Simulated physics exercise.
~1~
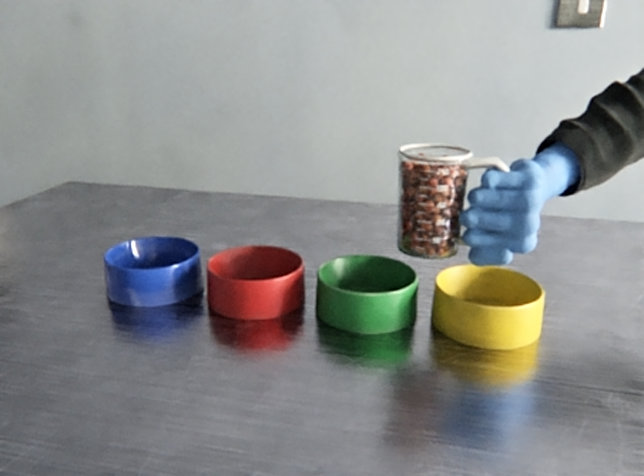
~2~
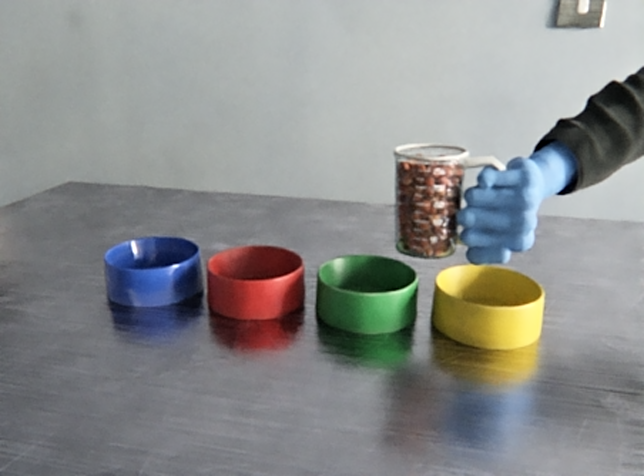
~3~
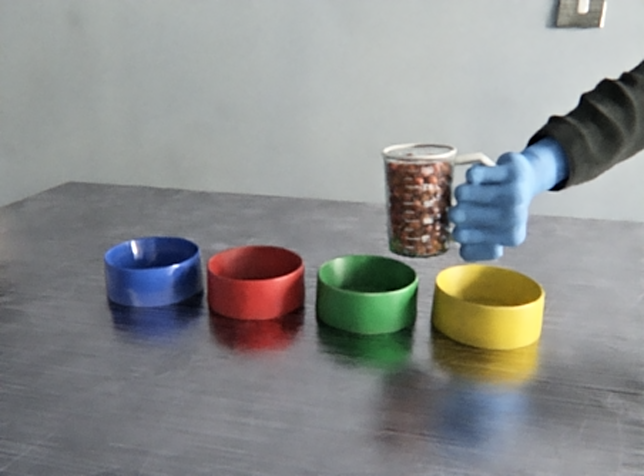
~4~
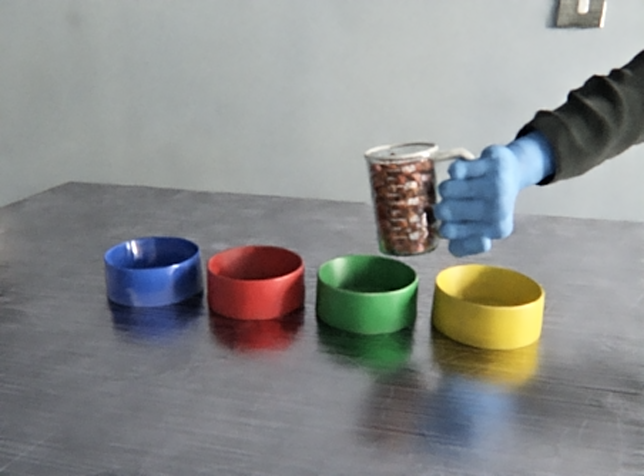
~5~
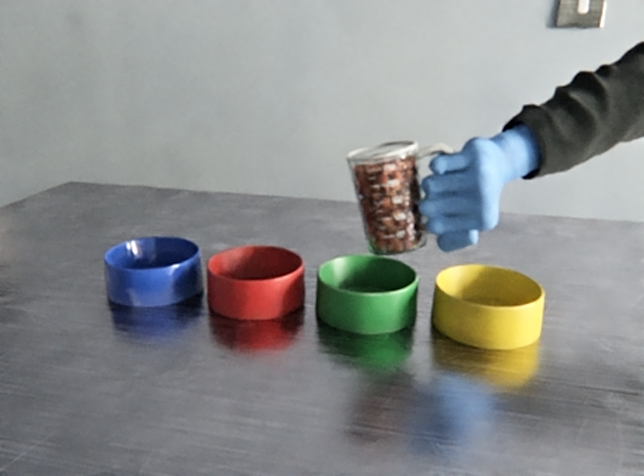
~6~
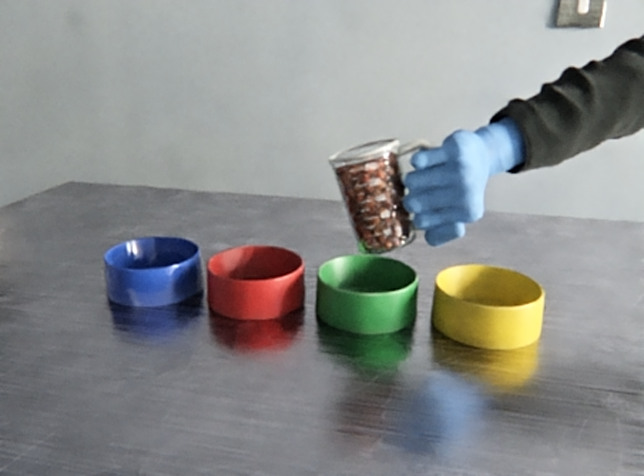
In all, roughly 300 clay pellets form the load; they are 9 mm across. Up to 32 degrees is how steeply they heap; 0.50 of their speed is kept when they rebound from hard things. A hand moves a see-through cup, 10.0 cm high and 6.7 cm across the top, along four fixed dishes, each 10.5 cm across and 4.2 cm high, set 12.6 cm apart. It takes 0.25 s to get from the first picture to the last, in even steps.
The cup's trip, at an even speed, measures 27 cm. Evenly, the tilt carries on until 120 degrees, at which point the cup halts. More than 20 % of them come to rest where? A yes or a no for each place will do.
Red - no; blue - yes; green - no; yellow - no; counter - no.
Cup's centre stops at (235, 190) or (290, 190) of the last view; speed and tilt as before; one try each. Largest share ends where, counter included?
The biggest share goes to blue first, then to red.
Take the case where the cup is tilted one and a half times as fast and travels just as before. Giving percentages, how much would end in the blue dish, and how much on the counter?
Then: Blue 100; counter 0.
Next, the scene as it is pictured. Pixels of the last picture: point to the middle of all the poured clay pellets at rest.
Approximately (146, 267) in the last picture.
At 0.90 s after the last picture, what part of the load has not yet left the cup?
Close to 90 % of the load.
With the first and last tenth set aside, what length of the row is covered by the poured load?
Roughly 6 cm of the row.
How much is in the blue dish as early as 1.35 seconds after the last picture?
Near 75 per cent so far.
Then, 0.54 s after the last picture, tilt 66 degrees; cup holds 100 %.
Then, 0.90 s after the last picture, tilt 98 degrees; cup holds 90 %, blue 10 %.
Then, 1.35 s after the last picture, tilt 120 degrees; cup holds 25 %, blue 75 %.
In the end, red 0 %, blue 95 %, green 0 %, yellow 0 %, counter 5 %.
